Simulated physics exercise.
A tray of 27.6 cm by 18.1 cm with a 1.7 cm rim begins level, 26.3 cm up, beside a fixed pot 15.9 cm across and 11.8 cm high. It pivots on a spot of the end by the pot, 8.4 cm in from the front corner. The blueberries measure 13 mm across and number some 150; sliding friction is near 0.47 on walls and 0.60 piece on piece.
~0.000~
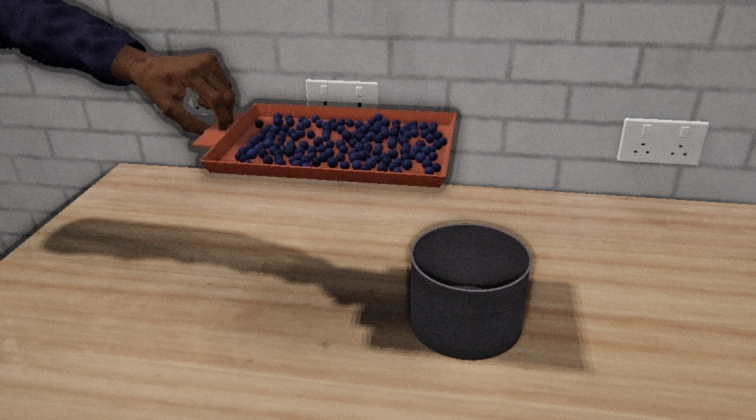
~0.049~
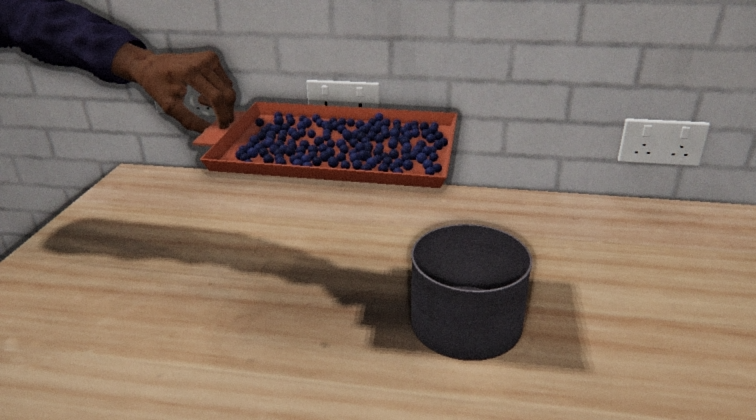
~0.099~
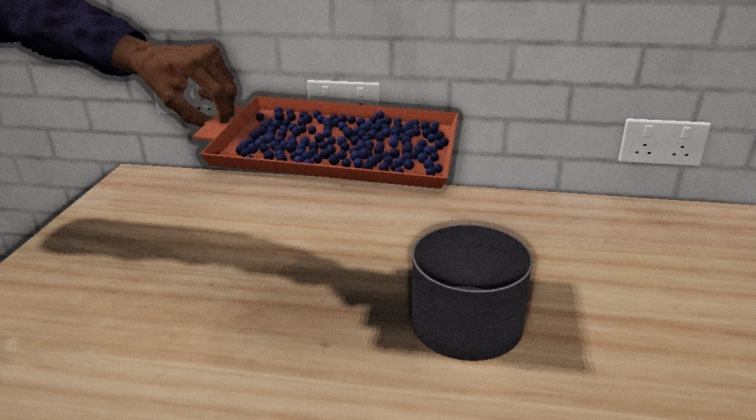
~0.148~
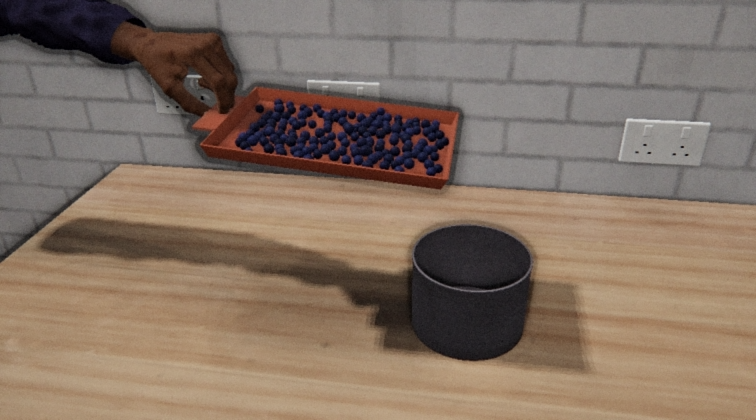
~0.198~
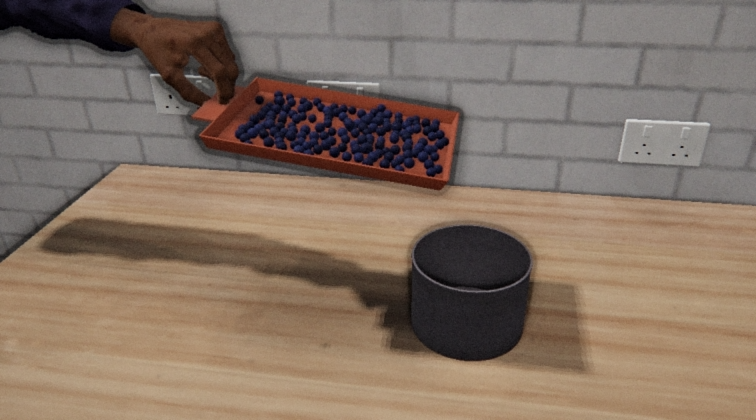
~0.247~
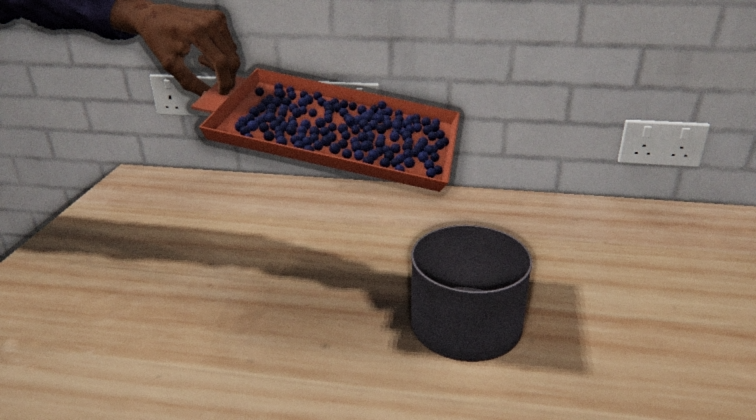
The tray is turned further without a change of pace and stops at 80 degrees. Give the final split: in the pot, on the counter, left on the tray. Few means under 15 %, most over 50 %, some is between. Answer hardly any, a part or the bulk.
In the pot: The bulk; on the counter: A part; left on the tray: Hardly any.
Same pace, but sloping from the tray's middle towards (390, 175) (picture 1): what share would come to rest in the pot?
About 30 per cent.
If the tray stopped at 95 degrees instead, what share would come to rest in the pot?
Then about 60 per cent.
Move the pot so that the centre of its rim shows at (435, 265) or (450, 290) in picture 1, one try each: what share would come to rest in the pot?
About 50 and 75 per cent.
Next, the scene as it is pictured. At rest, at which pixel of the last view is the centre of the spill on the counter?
At about (511, 395).
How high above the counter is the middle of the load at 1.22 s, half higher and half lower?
About 30 cm.
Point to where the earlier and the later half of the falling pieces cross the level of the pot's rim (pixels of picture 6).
At about (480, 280), then at (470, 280).
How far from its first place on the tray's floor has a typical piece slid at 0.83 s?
About 6 cm.
After 0.83 s, tilt 43 degrees; the tray holds 100 %, the pot 0 %.
After 1.22 s, tilt 65 degrees; the tray holds 95 %, the pot 0 %.
After 1.69 s, tilt 80 degrees; the tray holds 20 %, the pot 35 %.
At rest (3.1 s), pot 60 %, counter 40 %, tray 0 %.
